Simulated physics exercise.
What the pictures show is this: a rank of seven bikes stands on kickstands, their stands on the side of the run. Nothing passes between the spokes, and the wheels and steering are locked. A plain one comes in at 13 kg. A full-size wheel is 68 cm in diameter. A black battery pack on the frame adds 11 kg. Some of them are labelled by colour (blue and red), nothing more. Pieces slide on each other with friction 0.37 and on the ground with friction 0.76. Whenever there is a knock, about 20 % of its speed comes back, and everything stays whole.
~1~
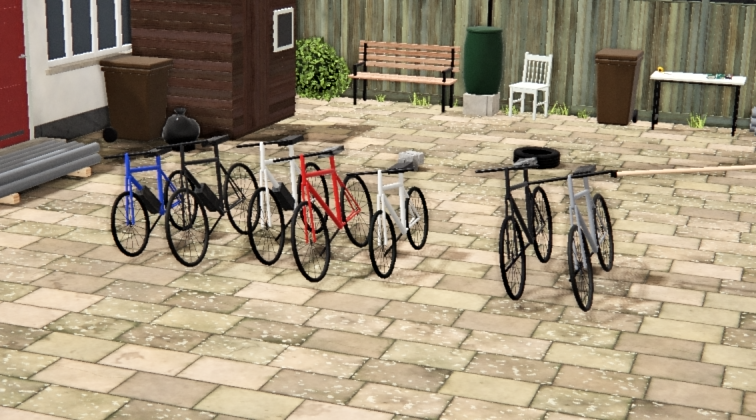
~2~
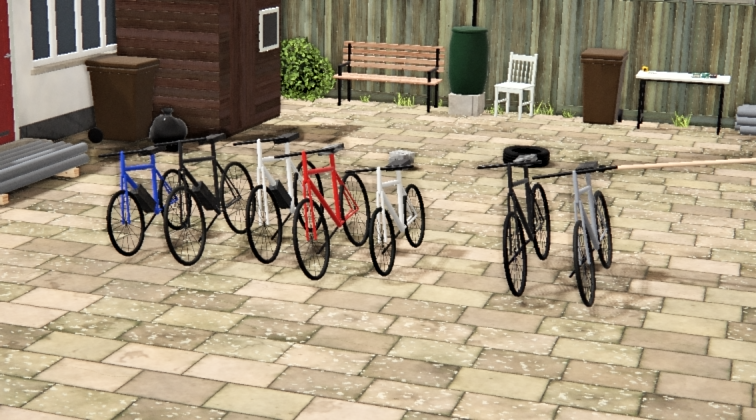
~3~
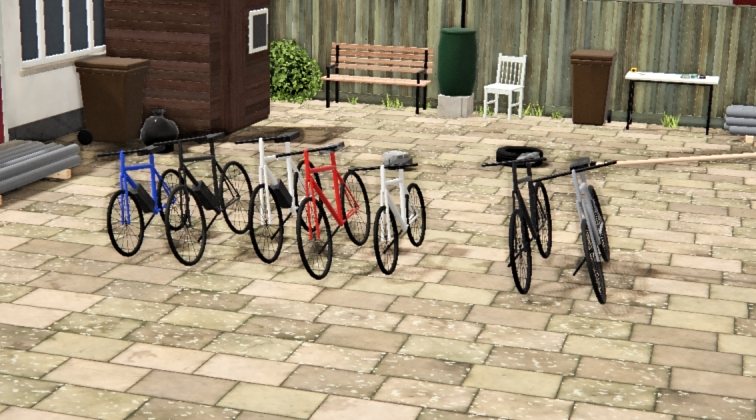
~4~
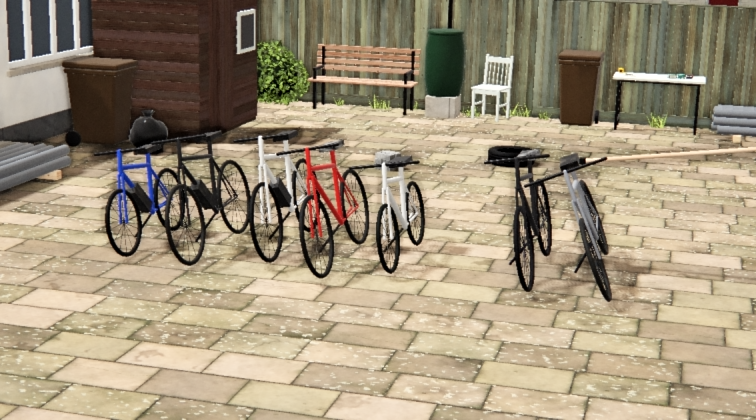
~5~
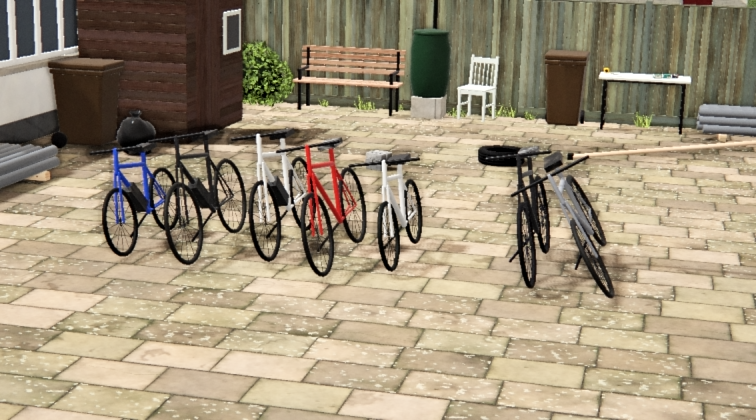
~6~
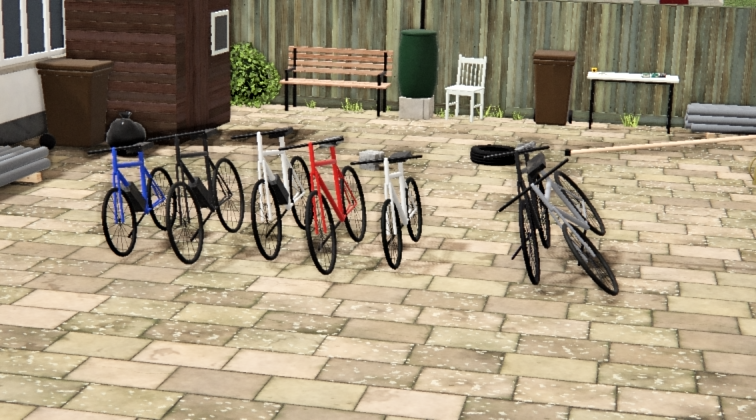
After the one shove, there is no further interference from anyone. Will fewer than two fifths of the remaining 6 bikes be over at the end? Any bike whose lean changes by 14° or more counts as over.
Yes, fewer than two fifths.
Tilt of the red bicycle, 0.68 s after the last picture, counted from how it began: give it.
Measured against how it began, the tilt is near 0 degrees.
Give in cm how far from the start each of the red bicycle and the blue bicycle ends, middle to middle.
Moved: Red 0, blue 0.
Then, 0.34 s later than the last frame, 1 of the 6 other bicycles over.
When it is over, 1 of the 6 other bicycles over; red bicycle unmoved; blue bicycle unmoved. That is 17 per cent. Five left standing. In pixels of the last frame, middles, red bicycle near (333, 195), blue bicycle near (138, 191).
